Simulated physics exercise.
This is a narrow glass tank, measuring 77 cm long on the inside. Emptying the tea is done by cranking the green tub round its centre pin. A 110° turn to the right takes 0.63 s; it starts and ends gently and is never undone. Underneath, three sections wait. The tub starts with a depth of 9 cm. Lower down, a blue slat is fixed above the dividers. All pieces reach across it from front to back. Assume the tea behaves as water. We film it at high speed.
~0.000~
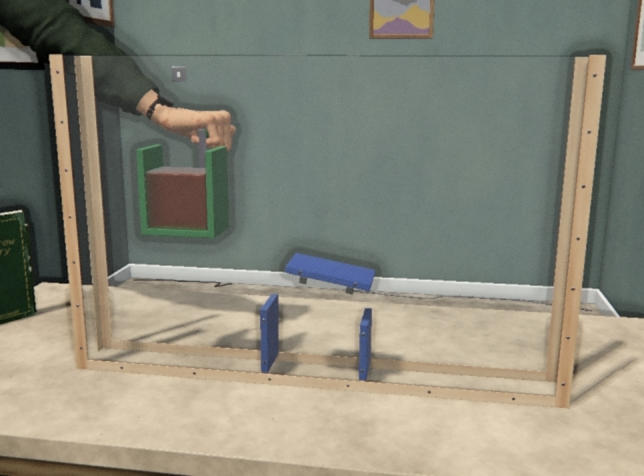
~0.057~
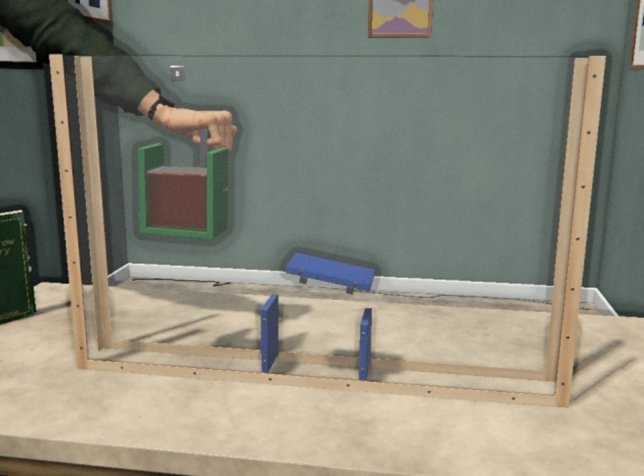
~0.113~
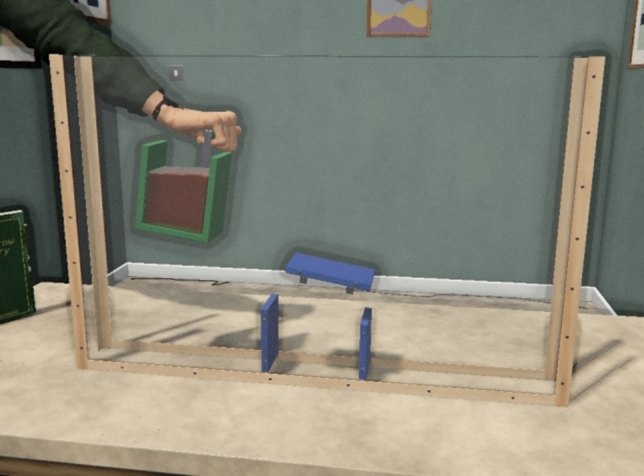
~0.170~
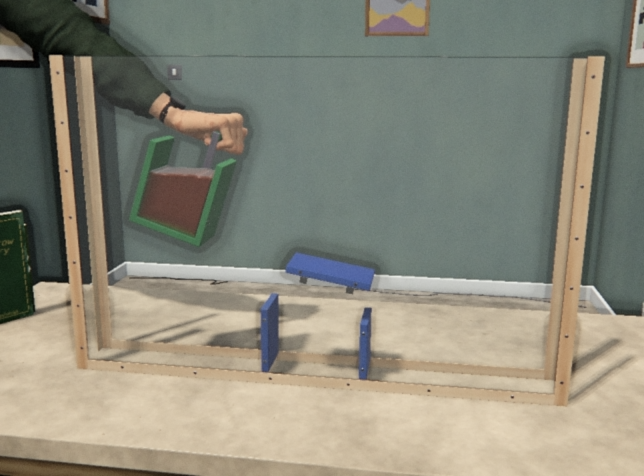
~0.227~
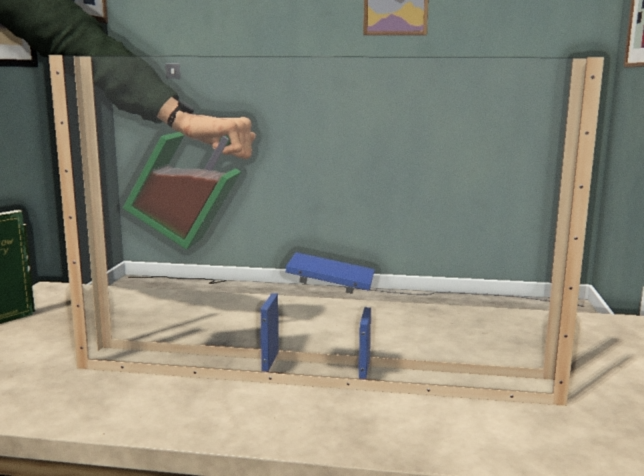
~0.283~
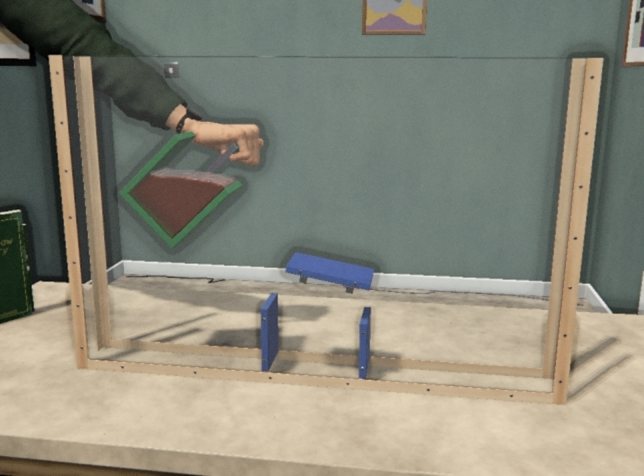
A green open-topped tub of reddish-brown liquid hangs at the left inside a clear, wood-framed tank on a pale tabletop, seen from the front and slightly above by a still camera. A tilted blue slab sits near the middle above two upright blue dividers, before a grey-green wall. Beside a dark-sleeved arm's hand, the tub turns steadily clockwise, its liquid shifting toward the right side.
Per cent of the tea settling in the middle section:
Roughly 55 out of 100.
By 0.50 s the sections hold 0, 3 and 0 per cent, with 97 still above them.
By 0.77 s the sections hold 30, 45 and 0 per cent, with 25 still above them.
By 1.12 s the sections hold 45, 53 and 1 per cent, with 1 still above them.
At rest it is 46 per cent left, 53 middle, 1 right.
